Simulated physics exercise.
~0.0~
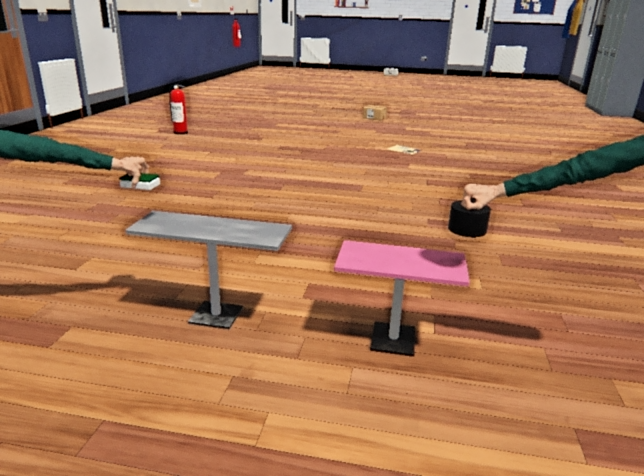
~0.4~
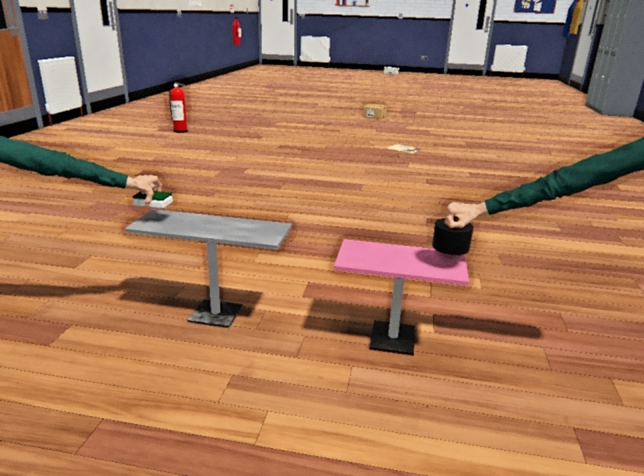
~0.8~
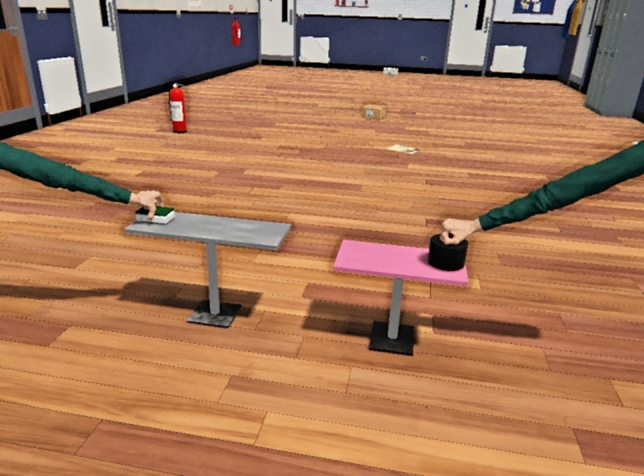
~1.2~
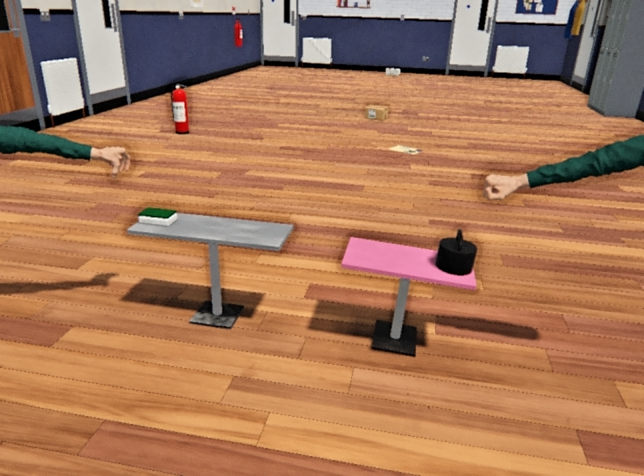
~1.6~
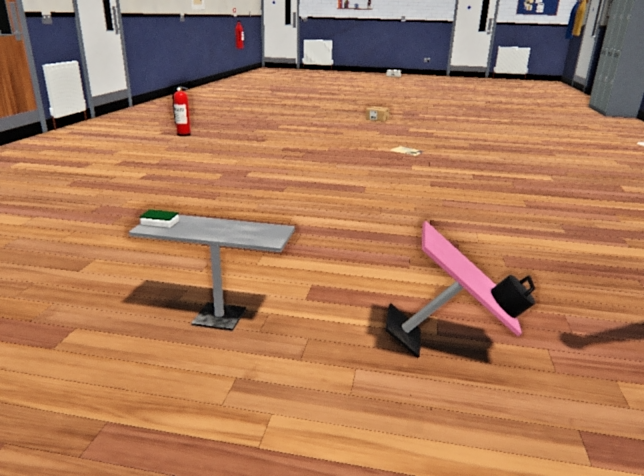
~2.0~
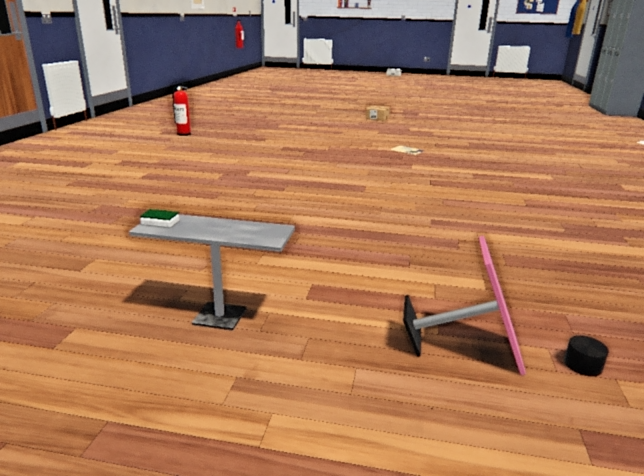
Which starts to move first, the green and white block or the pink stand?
The green and white block moves first, as a hand carries it to the grey table. The pink stand only starts to tip later, after the hands have let go.
